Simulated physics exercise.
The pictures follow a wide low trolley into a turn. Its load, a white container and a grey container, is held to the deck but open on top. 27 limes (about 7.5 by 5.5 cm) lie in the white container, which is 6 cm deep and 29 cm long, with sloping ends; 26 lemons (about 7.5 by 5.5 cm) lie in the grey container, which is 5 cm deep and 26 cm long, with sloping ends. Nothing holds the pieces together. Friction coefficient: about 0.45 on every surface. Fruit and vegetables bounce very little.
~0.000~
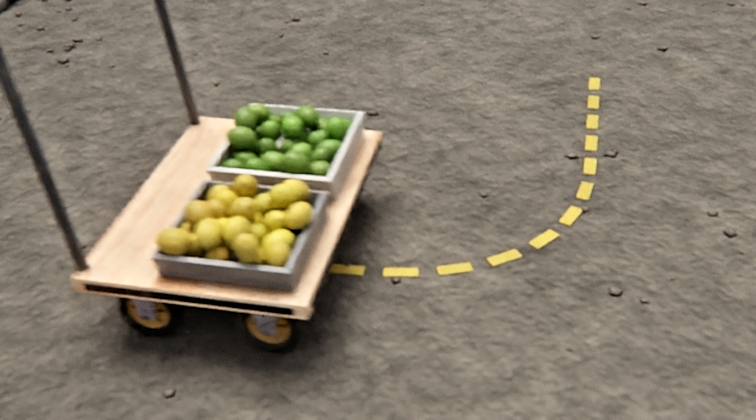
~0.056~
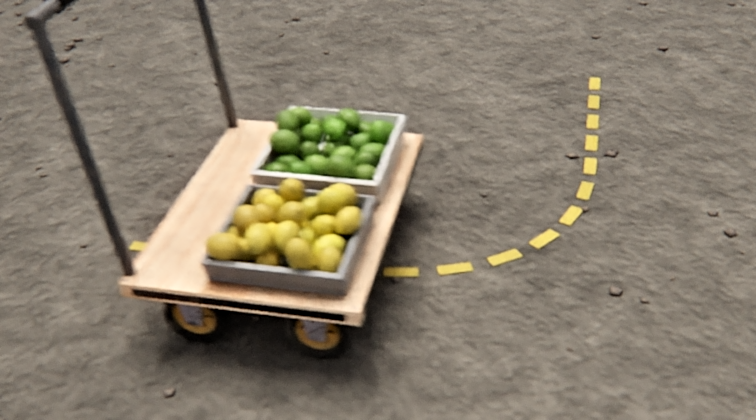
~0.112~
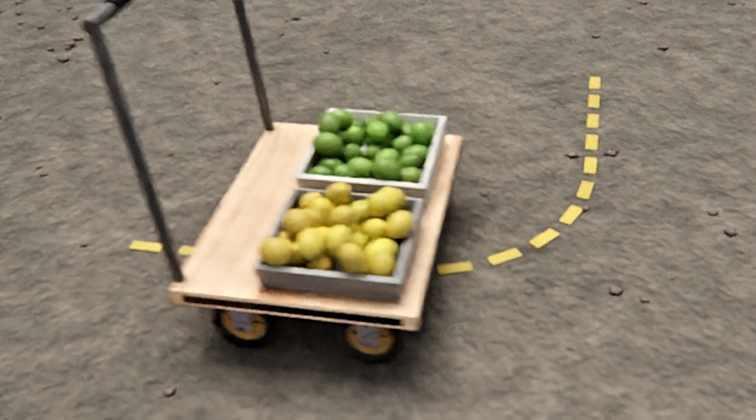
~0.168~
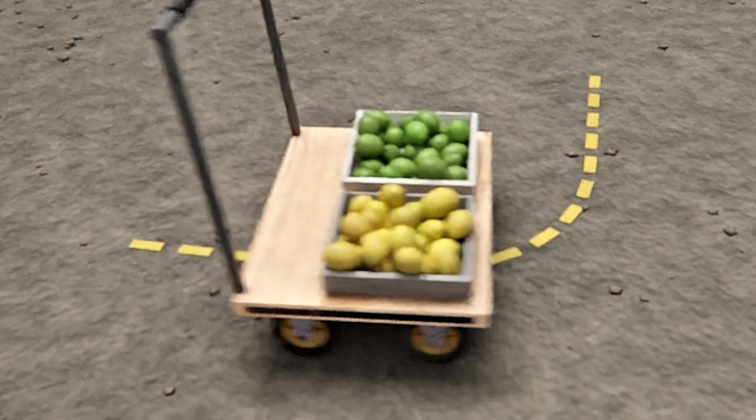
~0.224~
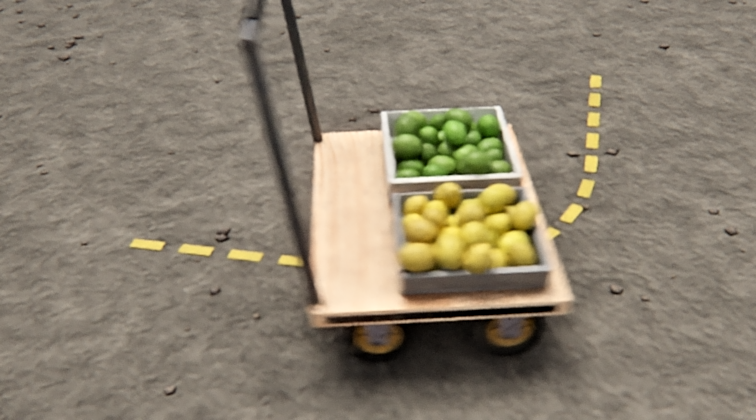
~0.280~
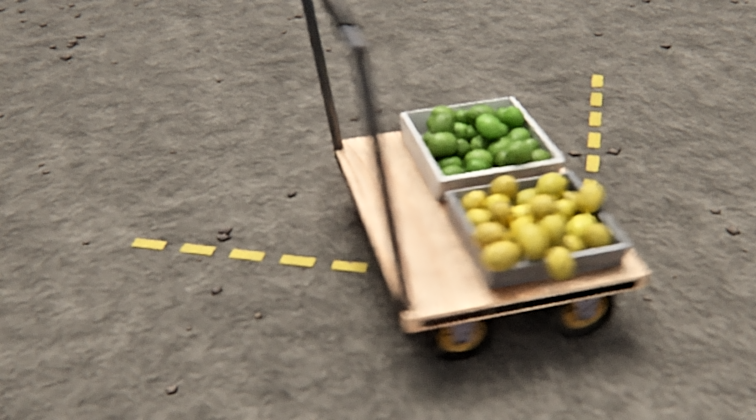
A wide, low wooden trolley with a dark upright handle at its left end stands on rough grey-brown ground, seen from above at an angle by a still camera. Green limes fill a white crate behind a grey crate of yellow lemons, with a dashed yellow line curving away at right. The trolley rolls right, then swings away from the viewer along the curve as one lemon slips over the grey crate's near rim.
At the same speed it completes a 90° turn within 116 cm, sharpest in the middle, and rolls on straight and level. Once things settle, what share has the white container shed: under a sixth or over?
The white container loses under a sixth of its limes.
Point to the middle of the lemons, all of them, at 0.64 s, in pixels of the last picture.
Near (688, 78).
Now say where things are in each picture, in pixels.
In the first frame (places track the rim corner closest to us here), white container (its farthest corner) (253, 104); grey container (288, 268); heading changed by 0°, 0 cm rolled; all still inside.
White container (293, 107); grey container (341, 274); heading changed by 0°, 12 cm rolled, in the second frame.
White container (331, 109); grey container (397, 278); heading changed by 1°, 23 cm rolled, in the third frame.
White container (361, 111); grey container (468, 276); heading changed by 6°, 35 cm rolled, in the fourth frame.
White container (384, 113); grey container (548, 265); heading changed by 15°, 46 cm rolled, in the fifth frame.
White container (404, 113); grey container (626, 242); heading changed by 27°, 58 cm rolled; 1 out, the lowest lemon at (561, 264), in the sixth frame.
After 0.36 s, the white container has all 27 and the grey container is down by 5 of 26.
After 0.47 s, the white container has all 27 and the grey container is down by 7 of 26.
After 0.64 s, the white container has all 27 and the grey container is down by 7 of 26.
When it is over (at 1.10 s), the white container is down by 1 of 27 and the grey container is down by 7 of 26. Asked share, 1 of 27, 4 per cent.
